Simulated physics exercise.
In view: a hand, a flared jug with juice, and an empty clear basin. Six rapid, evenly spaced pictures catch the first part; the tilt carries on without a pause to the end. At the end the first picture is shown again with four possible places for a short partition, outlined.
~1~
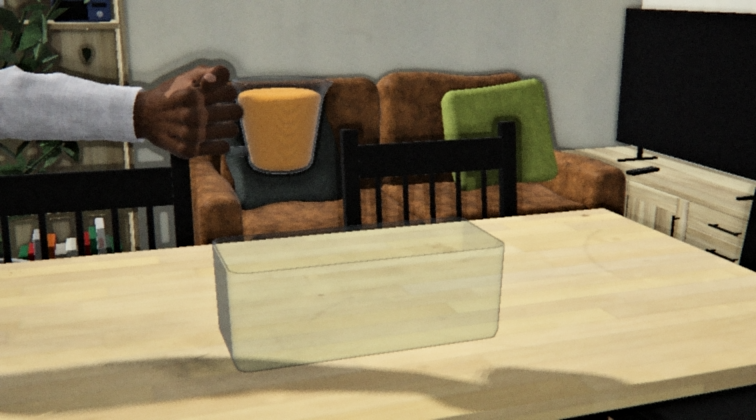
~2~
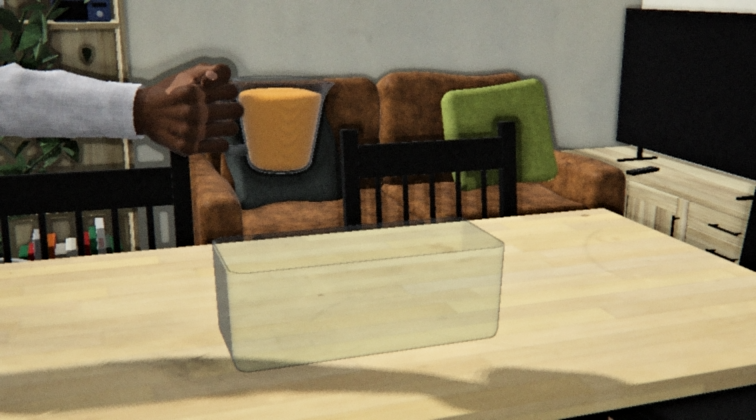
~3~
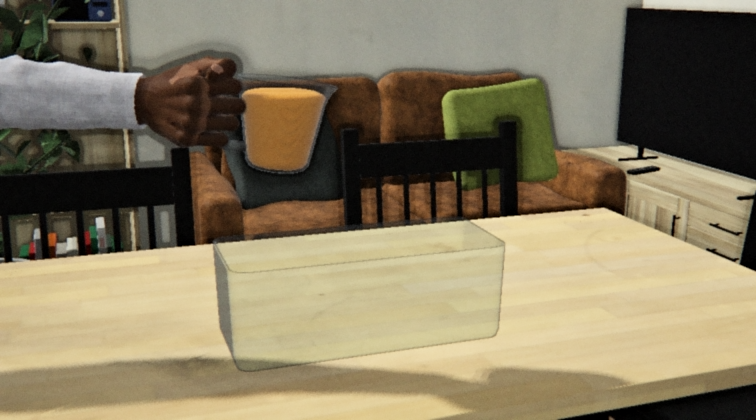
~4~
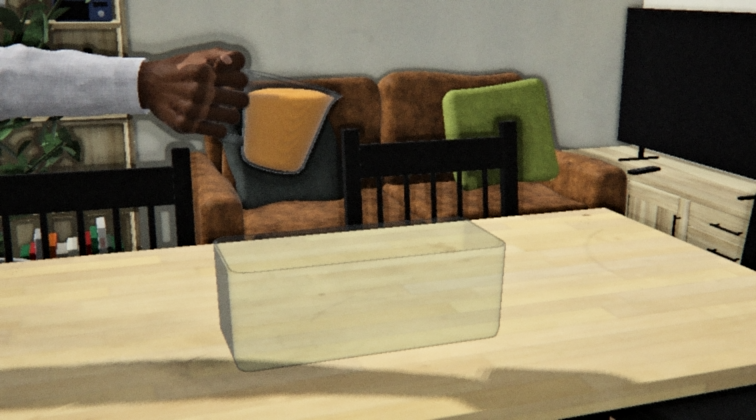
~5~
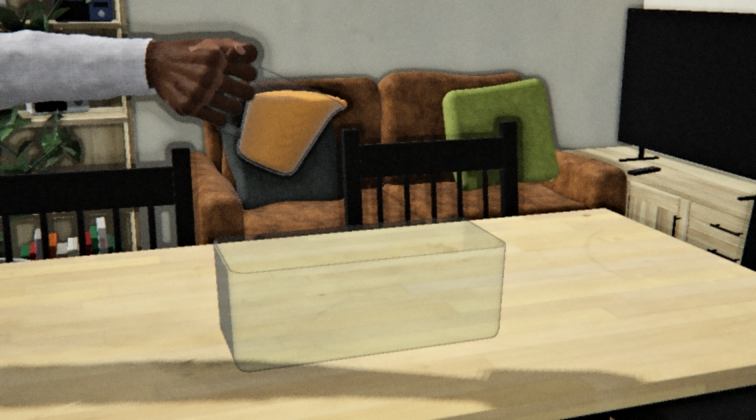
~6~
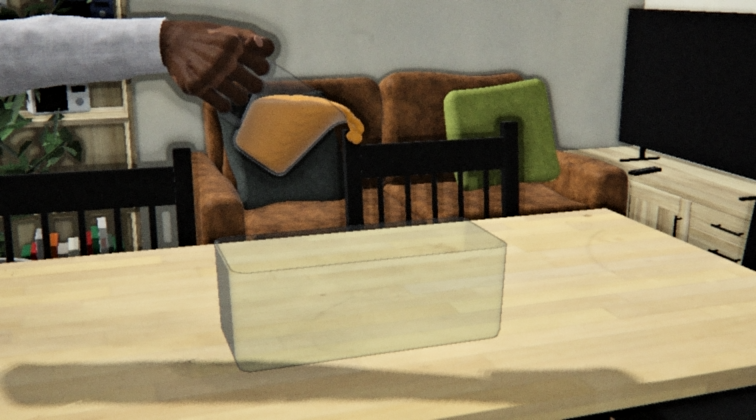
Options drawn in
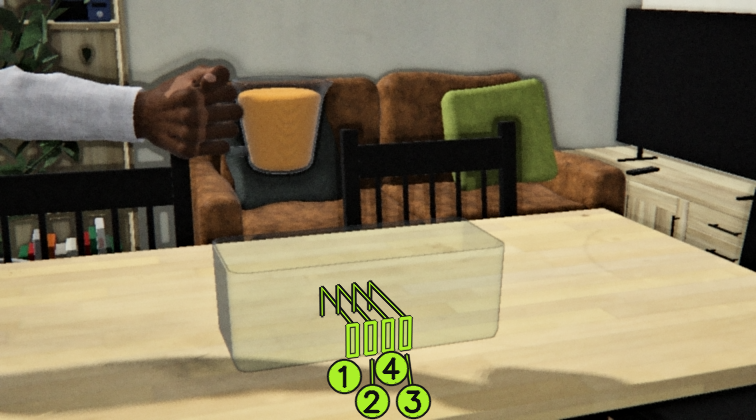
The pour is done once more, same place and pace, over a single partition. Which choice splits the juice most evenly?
3 is best.
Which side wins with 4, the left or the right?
More ends on the right.
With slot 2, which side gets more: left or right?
More ends on the right.
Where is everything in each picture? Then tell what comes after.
Upright, lip at (331, 81); basin from (234, 371) to (496, 334); nothing has left yet.
Upright, lip at (332, 83); nothing has left yet.
Tipped about 7°, lip at (336, 87); nothing has left yet.
Tipped about 14°, lip at (340, 95); nothing has left yet.
Tipped about 25°, lip at (344, 106); juice is over the lip, down to (344, 106).
Tipped about 37°, lip at (346, 120); juice is over the lip, down to (354, 140).
On the marked copy, 1 at (354, 362); 2 at (371, 360); 3 at (406, 355); 4 at (389, 357).
Choosing 1, about 5 % ends left of the wall and 94 % right of it.
Choosing 2, about 10 % ends left of the wall and 89 % right of it.
Choosing 3, about 49 % ends left of the wall and 50 % right of it.
Choosing 4, about 21 % ends left of the wall and 78 % right of it.
